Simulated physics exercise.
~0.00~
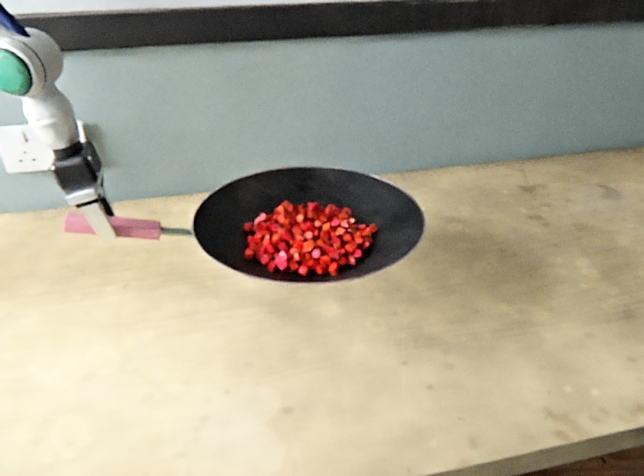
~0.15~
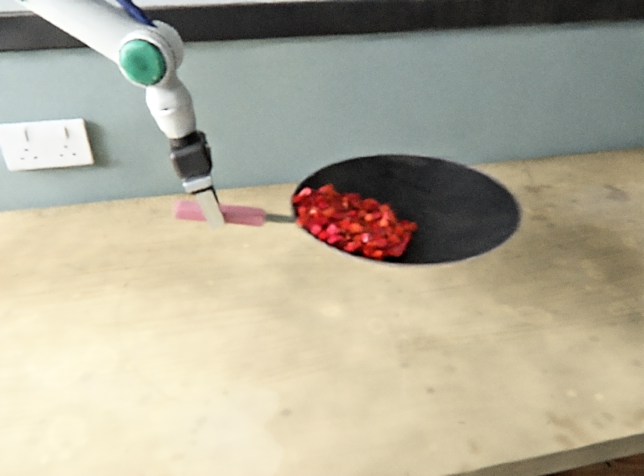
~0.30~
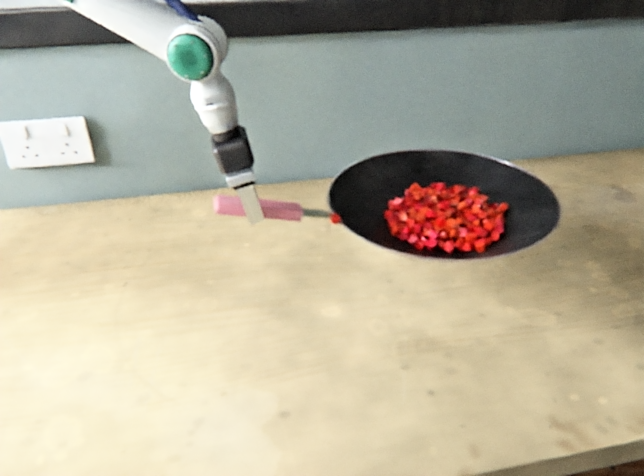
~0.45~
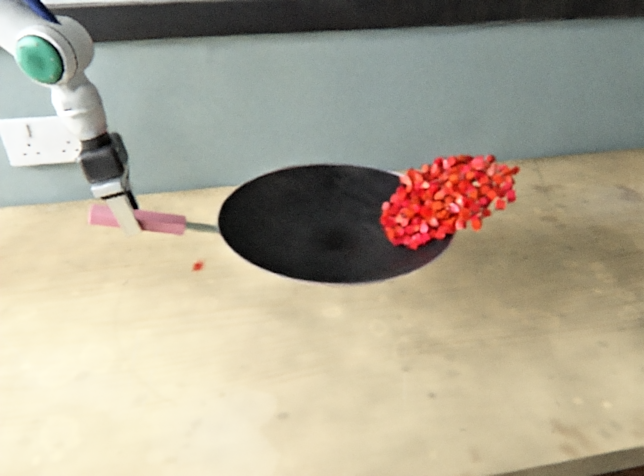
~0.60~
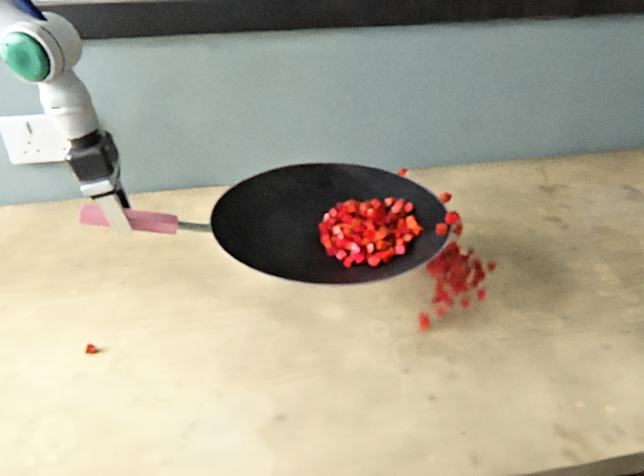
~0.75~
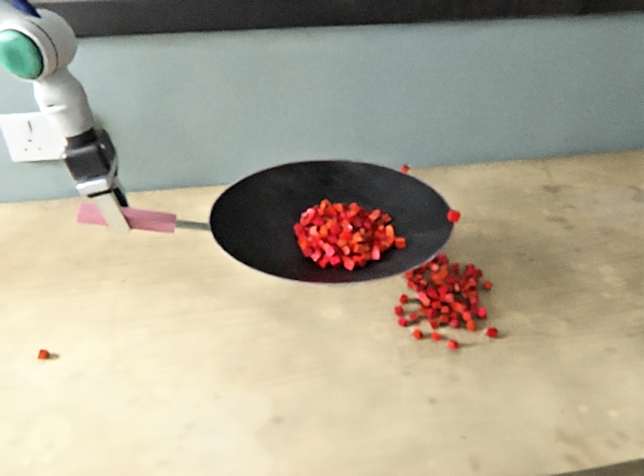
Robot arm jerking a black wok of red vegetable dice right then left, spilling many onto the table while others stay inside.
